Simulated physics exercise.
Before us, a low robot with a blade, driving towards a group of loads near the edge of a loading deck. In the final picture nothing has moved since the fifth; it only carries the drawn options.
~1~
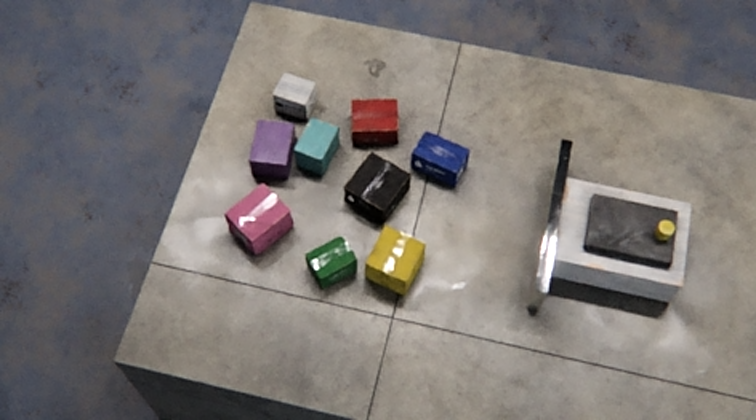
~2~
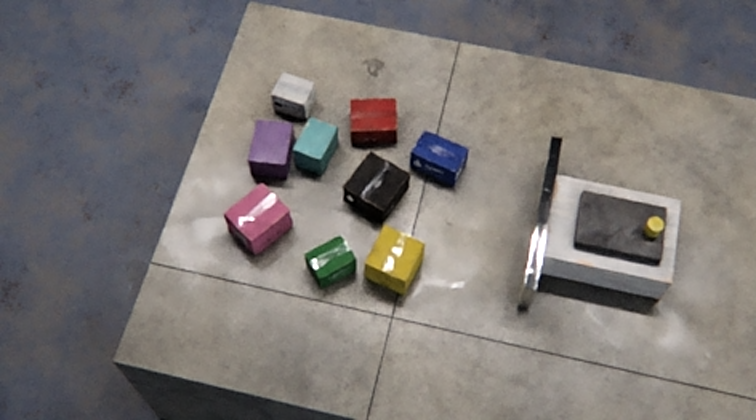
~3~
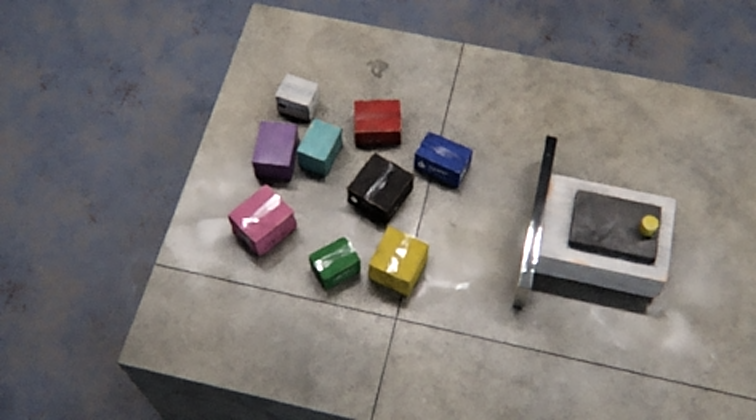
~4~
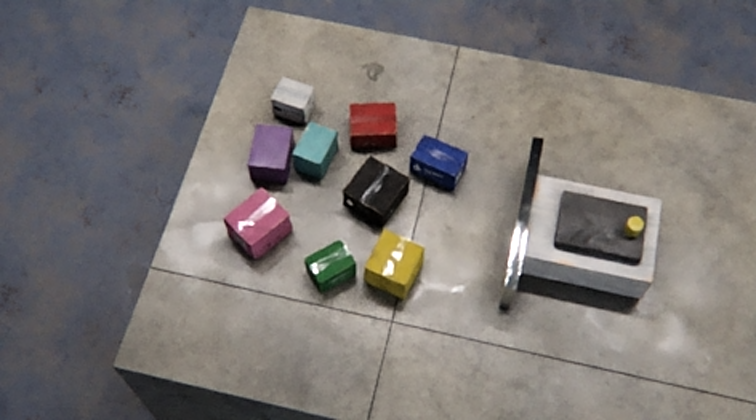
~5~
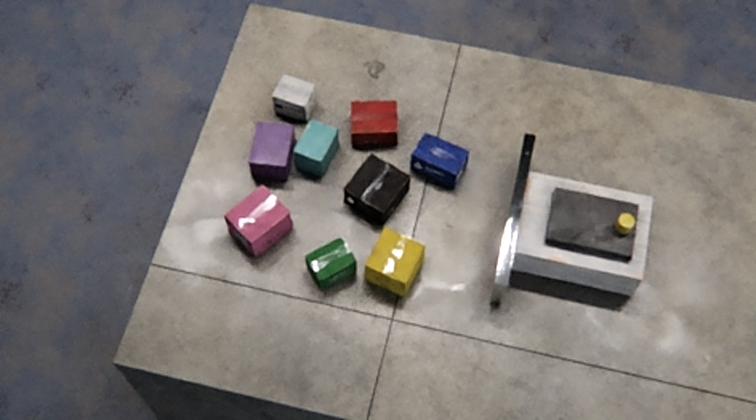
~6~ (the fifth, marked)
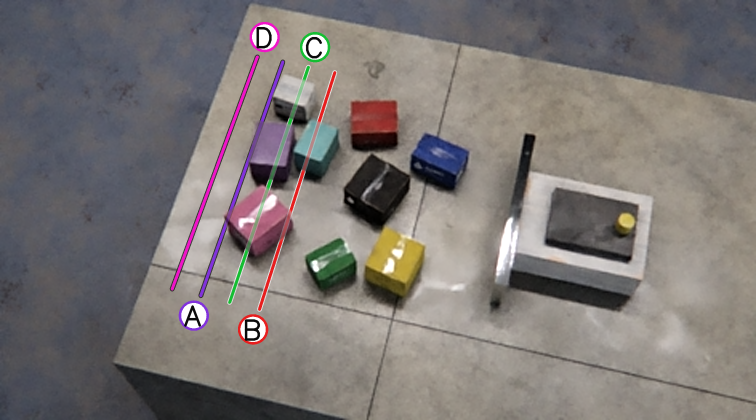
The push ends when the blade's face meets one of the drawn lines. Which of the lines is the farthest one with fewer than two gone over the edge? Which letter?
It can go as far as C.
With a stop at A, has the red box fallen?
By then, no.
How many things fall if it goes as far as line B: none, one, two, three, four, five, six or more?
In all, none.
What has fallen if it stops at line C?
The purple crate goes over.
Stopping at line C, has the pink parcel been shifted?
By then, yes.
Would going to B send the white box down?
No.
On the copy, A at (244, 171); B at (300, 183); C at (272, 177); D at (218, 165).
On C. First, robot (494, 201); yellow box (381, 261); blue parcel (405, 159).
Then, robot (405, 182); purple crate (245, 147); pink parcel (244, 215).
Finally, robot (338, 168); purple crate over the edge; pink parcel (183, 195); one fallen.
By contrast, A drops three; B is within the limit but short; D drops three.
